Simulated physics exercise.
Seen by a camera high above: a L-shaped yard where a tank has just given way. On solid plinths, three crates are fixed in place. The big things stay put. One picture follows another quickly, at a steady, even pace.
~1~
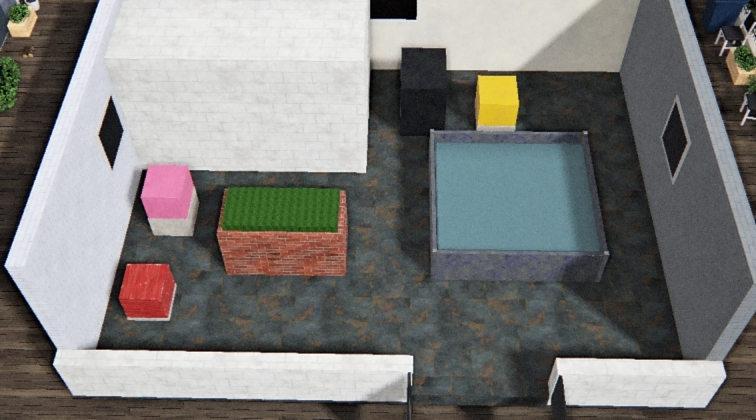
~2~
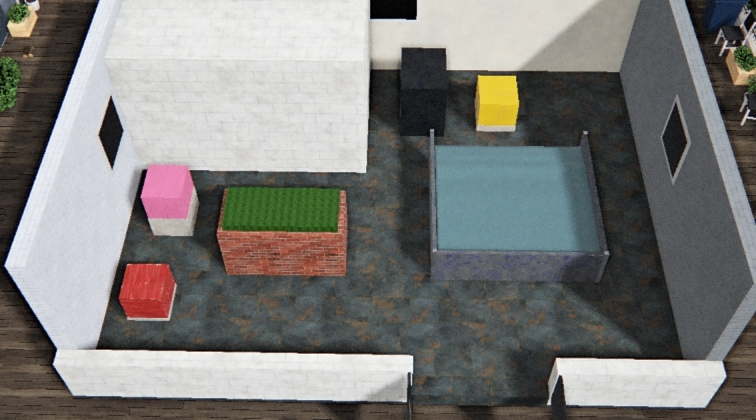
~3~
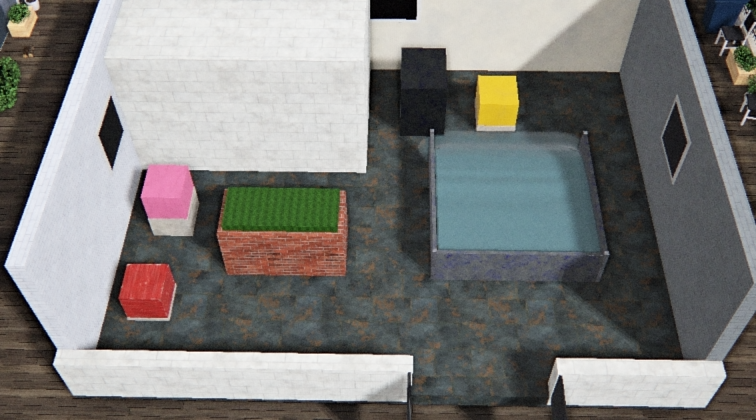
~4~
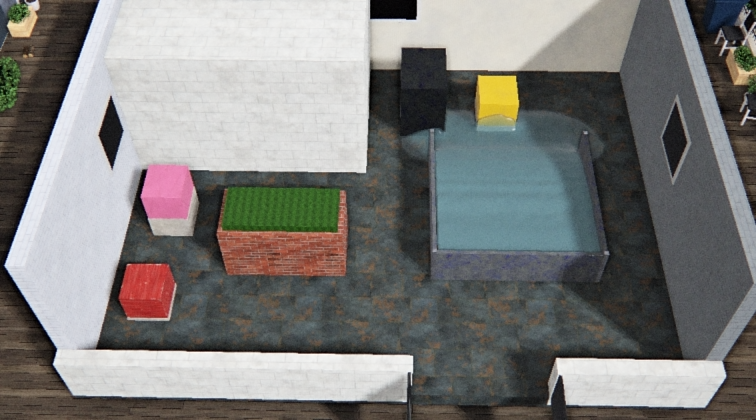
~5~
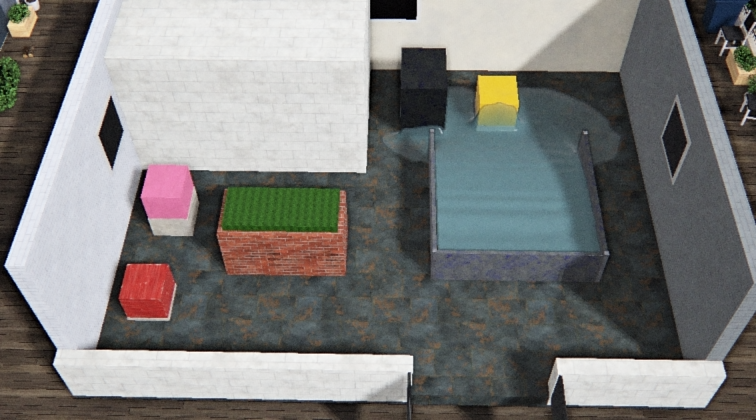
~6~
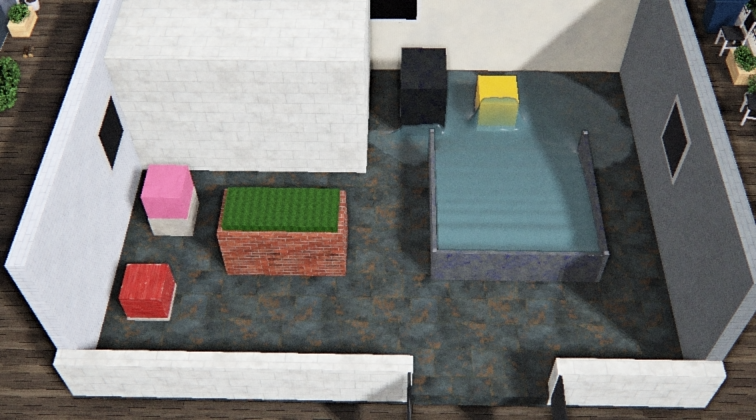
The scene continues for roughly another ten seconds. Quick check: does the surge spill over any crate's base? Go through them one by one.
My prediction: The pink crate will not even get damp. The yellow crate will be wet. The red crate will be wet.
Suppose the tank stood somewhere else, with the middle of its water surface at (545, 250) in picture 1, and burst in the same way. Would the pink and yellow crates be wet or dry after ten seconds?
Checking each, the pink crate avoids the flood and the yellow crate gets swamped.
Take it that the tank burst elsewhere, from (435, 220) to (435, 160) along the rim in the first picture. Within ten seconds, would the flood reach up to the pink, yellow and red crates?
Result - pink crate is not reached; yellow crate is not reached; red crate gets flooded.
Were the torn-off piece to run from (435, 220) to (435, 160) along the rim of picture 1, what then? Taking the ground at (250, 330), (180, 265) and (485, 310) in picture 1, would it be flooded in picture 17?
Obs. 1: Moisture-free; obs. 2: Sodden; obs. 3: Moisture-free.
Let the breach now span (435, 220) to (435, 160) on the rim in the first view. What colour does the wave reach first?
First: The pink crate.
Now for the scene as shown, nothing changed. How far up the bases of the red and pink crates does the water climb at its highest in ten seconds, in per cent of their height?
Roughly 160 and 10 per cent respectively.
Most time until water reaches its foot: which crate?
Last of all: The one in red.
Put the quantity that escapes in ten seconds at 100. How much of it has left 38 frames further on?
Close to 20 per cent, I'd say.
A moment on, water covers 20 % of the floor; the pink crate not reached, the yellow crate water round its plinth, the red crate not reached.
Next, water covers 30 % of the floor; the pink crate not reached, the yellow crate water round its plinth, the red crate not reached.
Then, water covers 50 % of the floor; the pink crate not reached, the yellow crate water round its plinth, the red crate not reached.
Later, water covers 75 % of the floor; the pink crate water round its plinth, the yellow crate water round its plinth, the red crate not reached.
In the end, water covers 100 % of the floor; the pink crate stayed above the water, the yellow crate was topped, the red crate was topped.
